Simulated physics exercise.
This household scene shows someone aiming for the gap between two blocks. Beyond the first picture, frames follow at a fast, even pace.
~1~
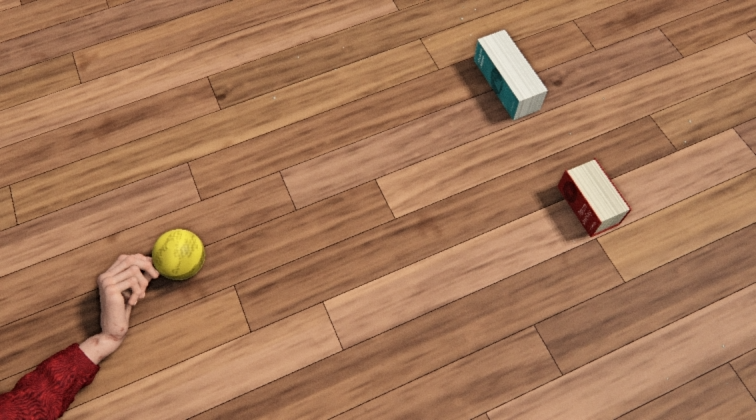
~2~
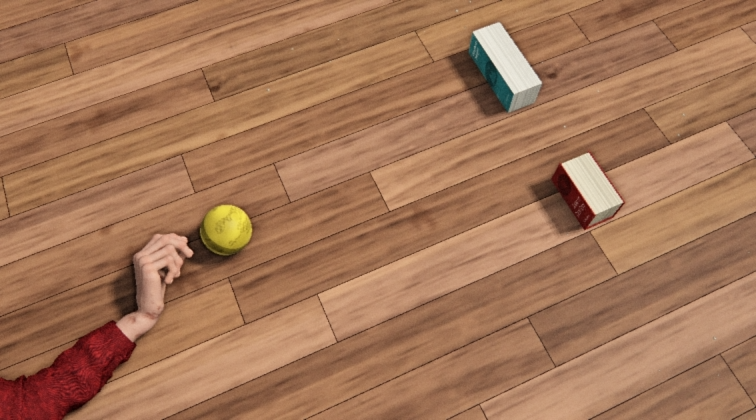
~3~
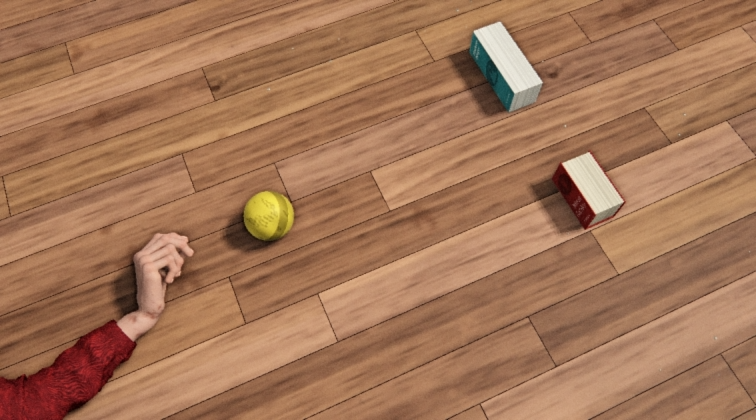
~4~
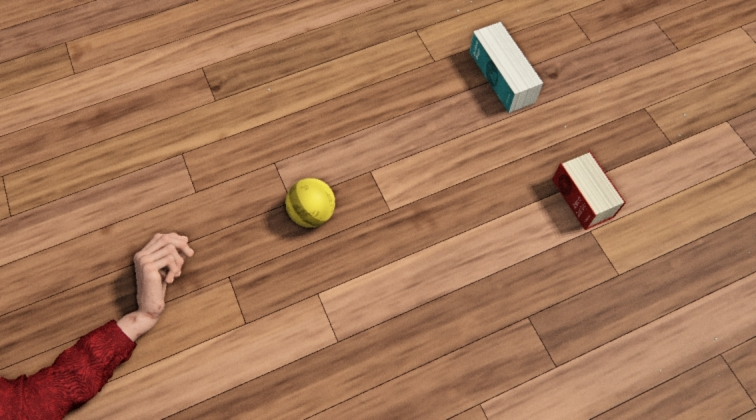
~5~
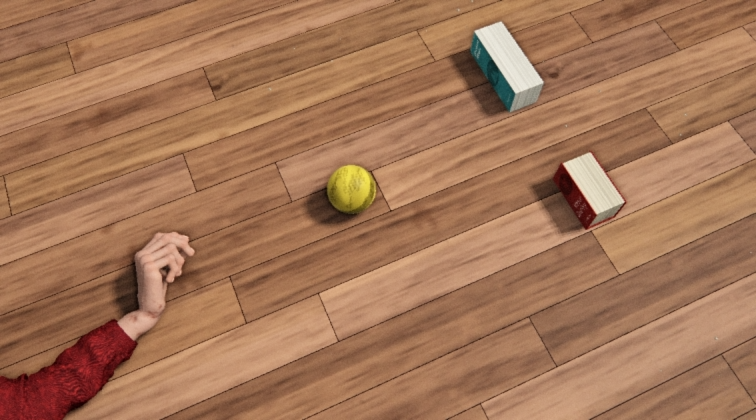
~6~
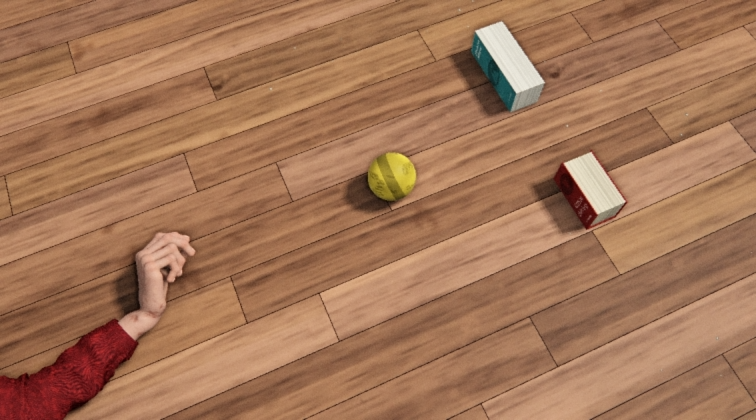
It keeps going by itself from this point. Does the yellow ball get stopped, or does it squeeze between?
My bet is it slips past the obstacles.
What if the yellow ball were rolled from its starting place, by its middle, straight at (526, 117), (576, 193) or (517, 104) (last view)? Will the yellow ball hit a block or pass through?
Taking the targets in order, the yellow ball threads the gap, is halted by a block and is halted by a block.
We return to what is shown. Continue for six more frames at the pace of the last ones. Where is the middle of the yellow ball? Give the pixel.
It should sit around (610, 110) in the last picture's view.
Then, 0.38 s on from there, yellow ball heading on near (624, 103).
Then, 0.84 s on from there, yellow ball heading on.
In the end, the yellow ball gets between the blocks.
